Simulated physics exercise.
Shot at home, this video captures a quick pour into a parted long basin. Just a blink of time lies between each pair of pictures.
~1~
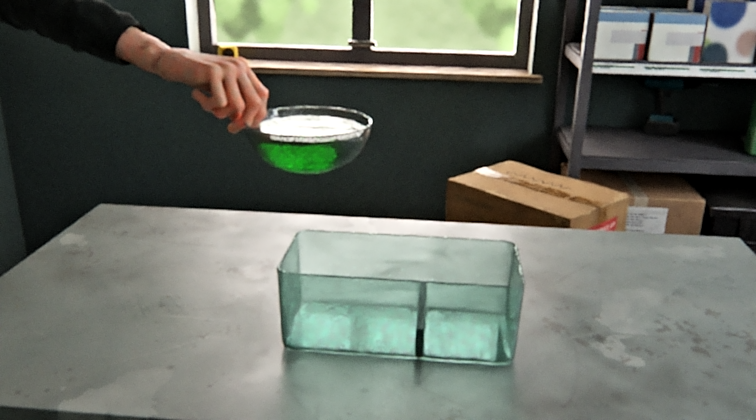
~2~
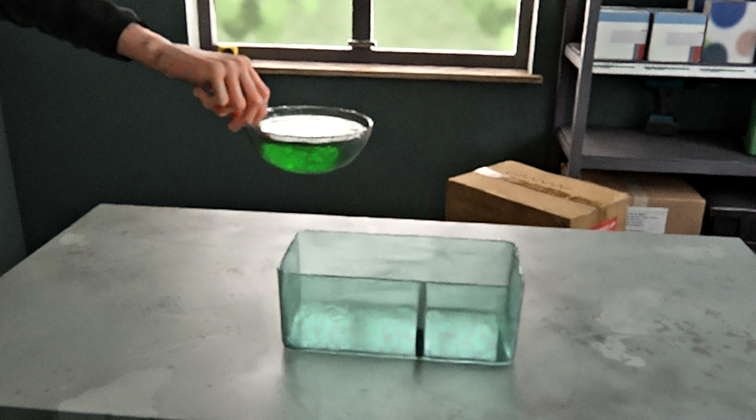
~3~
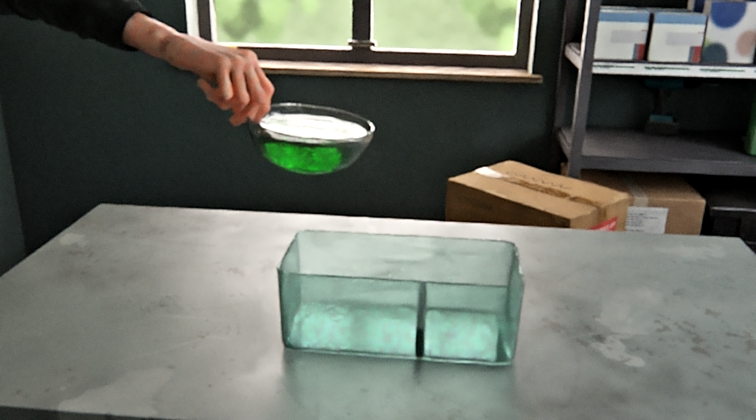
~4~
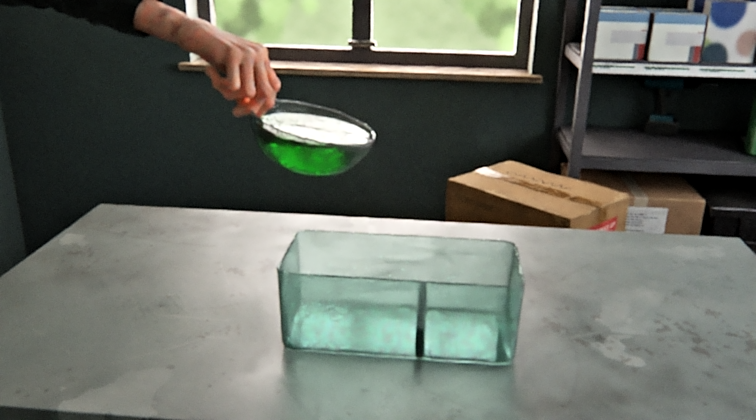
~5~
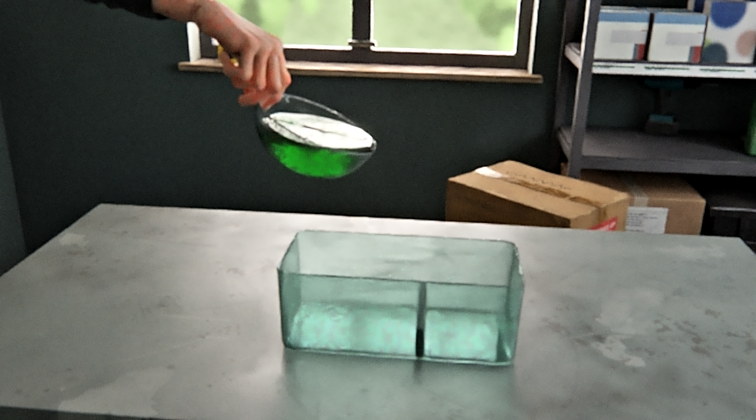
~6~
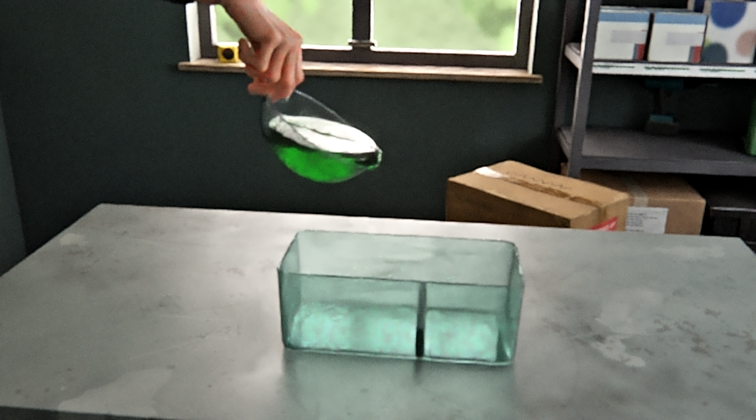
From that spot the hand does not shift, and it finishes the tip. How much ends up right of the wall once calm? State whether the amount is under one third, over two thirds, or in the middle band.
The part right of the wall will probably remain beneath one third.
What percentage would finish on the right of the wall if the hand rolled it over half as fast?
About 40 per cent would end up there.
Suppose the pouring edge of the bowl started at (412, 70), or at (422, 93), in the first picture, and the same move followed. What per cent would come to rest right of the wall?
It works out to around 65 % and then around 70 %.
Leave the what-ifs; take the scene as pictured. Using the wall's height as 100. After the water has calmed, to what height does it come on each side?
Near 40 in a hundred to the left, 20 to the right.
A moment on, the bowl is tipped right over and 3 per cent is still to pour, 46 is left of the wall and 9 right of it.
Next, the bowl is tipped right over and 0 per cent is still to pour, 78 is left of the wall and 16 right of it.
Then the bowl is tipped right over and 0 per cent is still to pour, 71 is left of the wall and 19 right of it.
Later the bowl is tipped right over and 0 per cent is still to pour, 72 is left of the wall and 19 right of it.
Finally, 72 per cent lies left of the wall, 19 right of it and 9 outside.
